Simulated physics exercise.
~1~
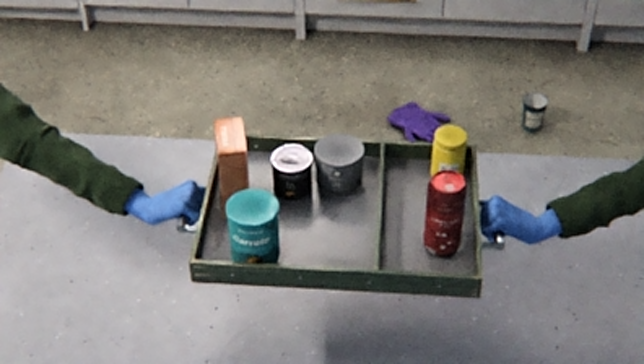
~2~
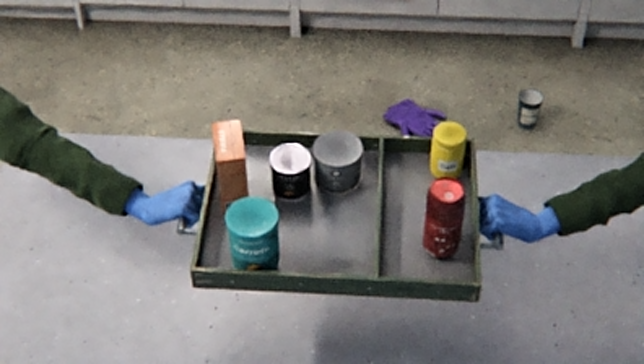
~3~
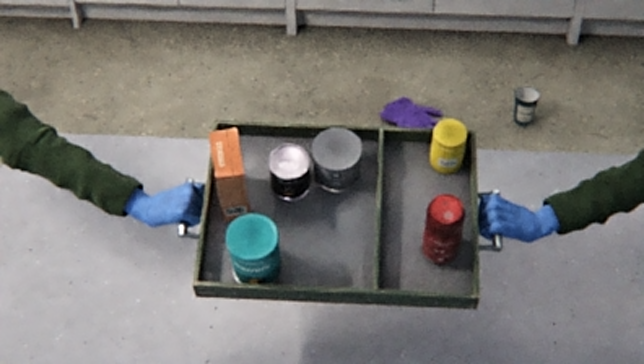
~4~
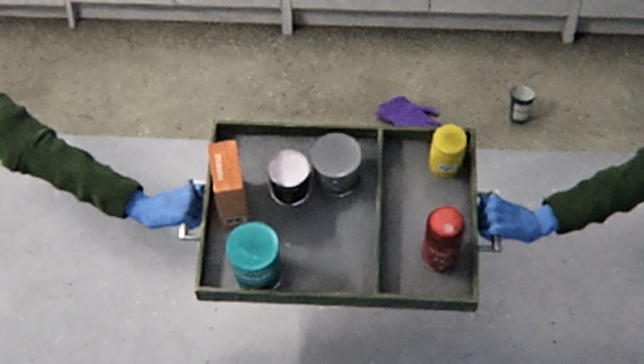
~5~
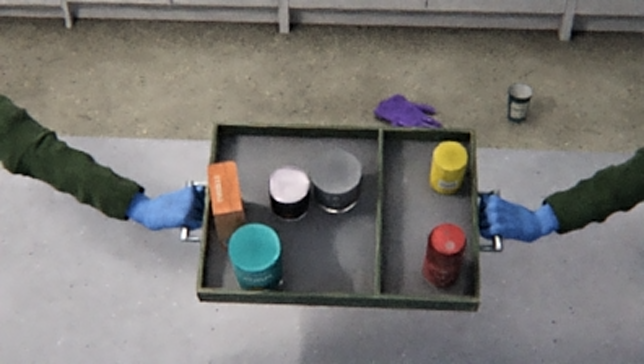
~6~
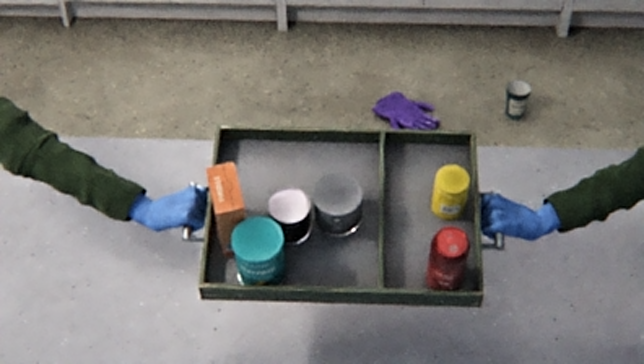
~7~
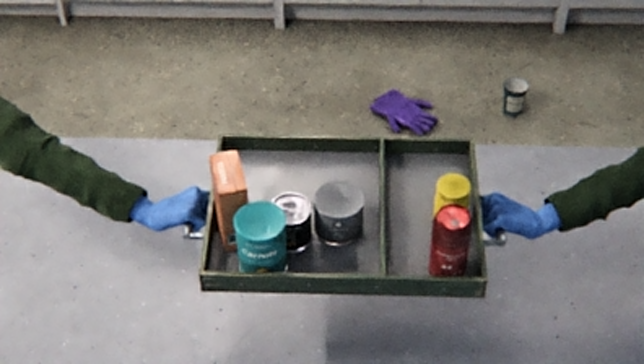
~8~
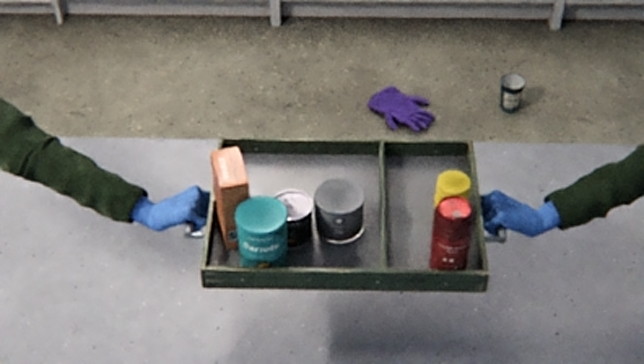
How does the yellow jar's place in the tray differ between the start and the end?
At the start the yellow jar stands near the far edge of the tray's right section. By the end it has slid toward the near edge and stands close behind the red can.
Tray held by two blue-gloved hands tipping near edge down, its containers sliding toward that edge, then levelling with all still upright.
